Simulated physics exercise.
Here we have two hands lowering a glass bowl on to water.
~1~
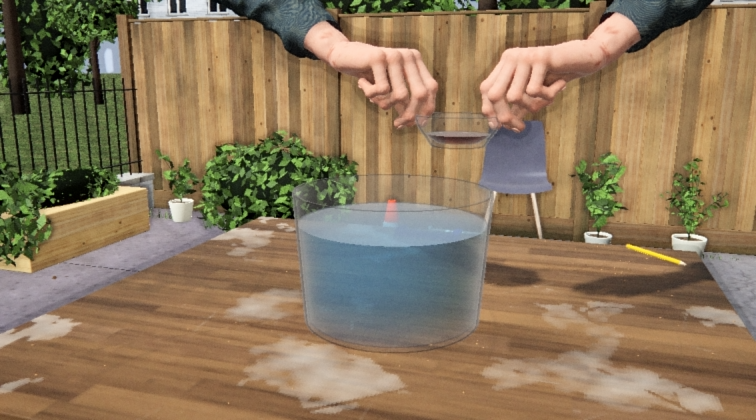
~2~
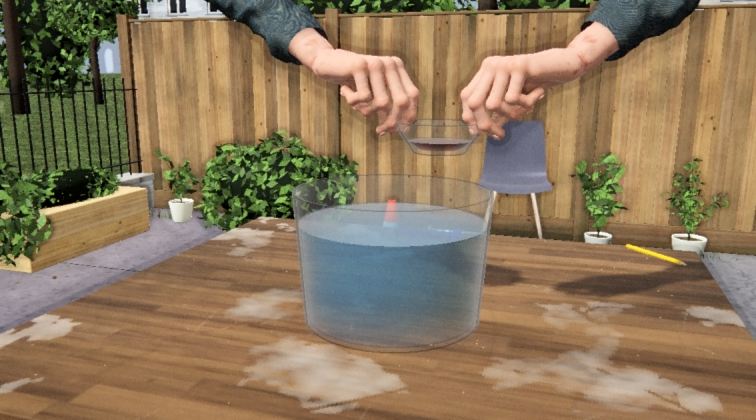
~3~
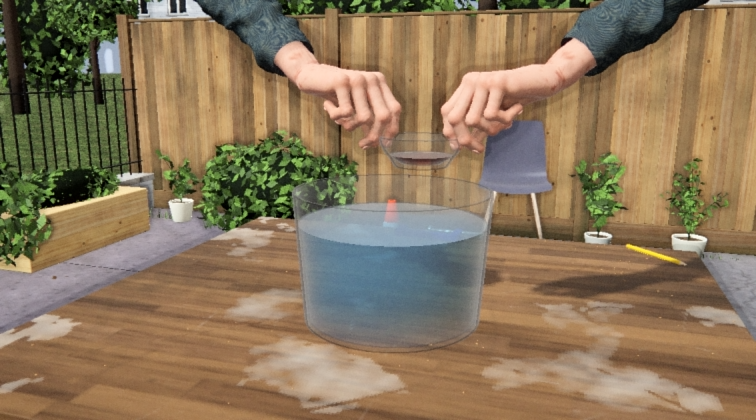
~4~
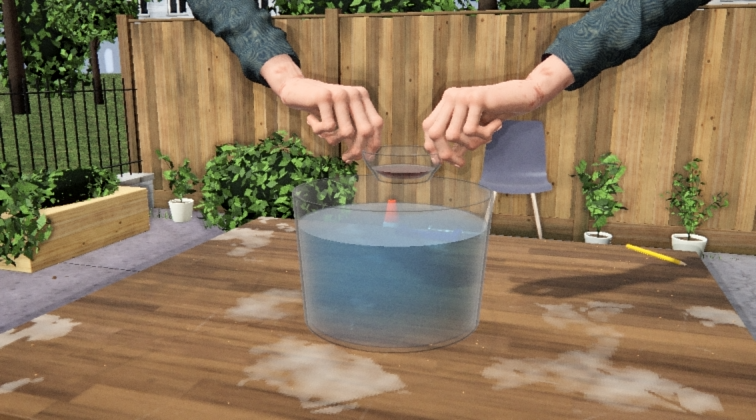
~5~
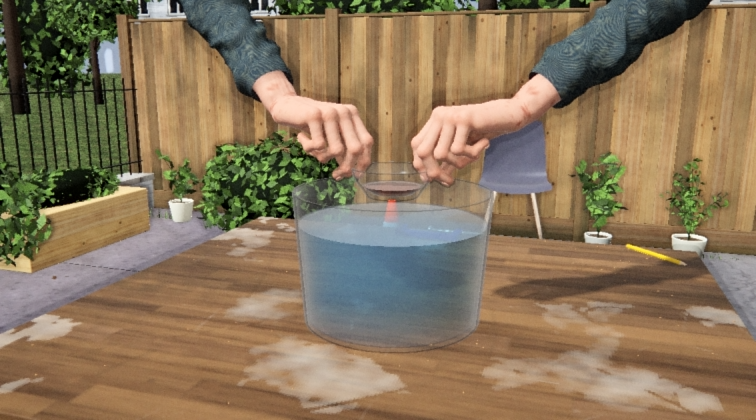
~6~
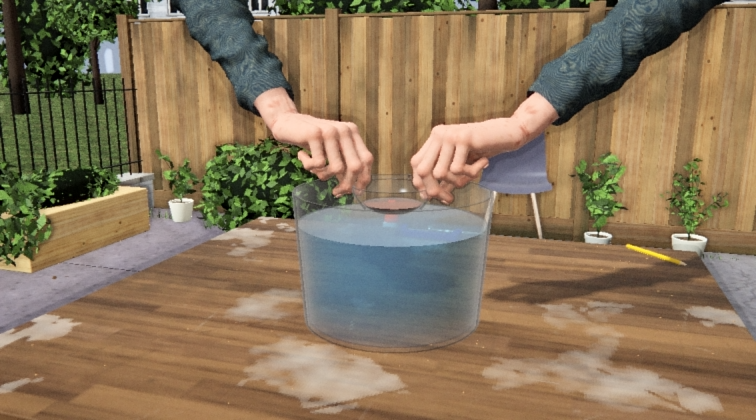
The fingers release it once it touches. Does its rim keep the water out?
Yes - you'll see it never goes down once it's free.
A moment on, the bowl dips into the water.
Further on, it bobs and steadies.
When it is over, the bowl floats with about half of its side showing.
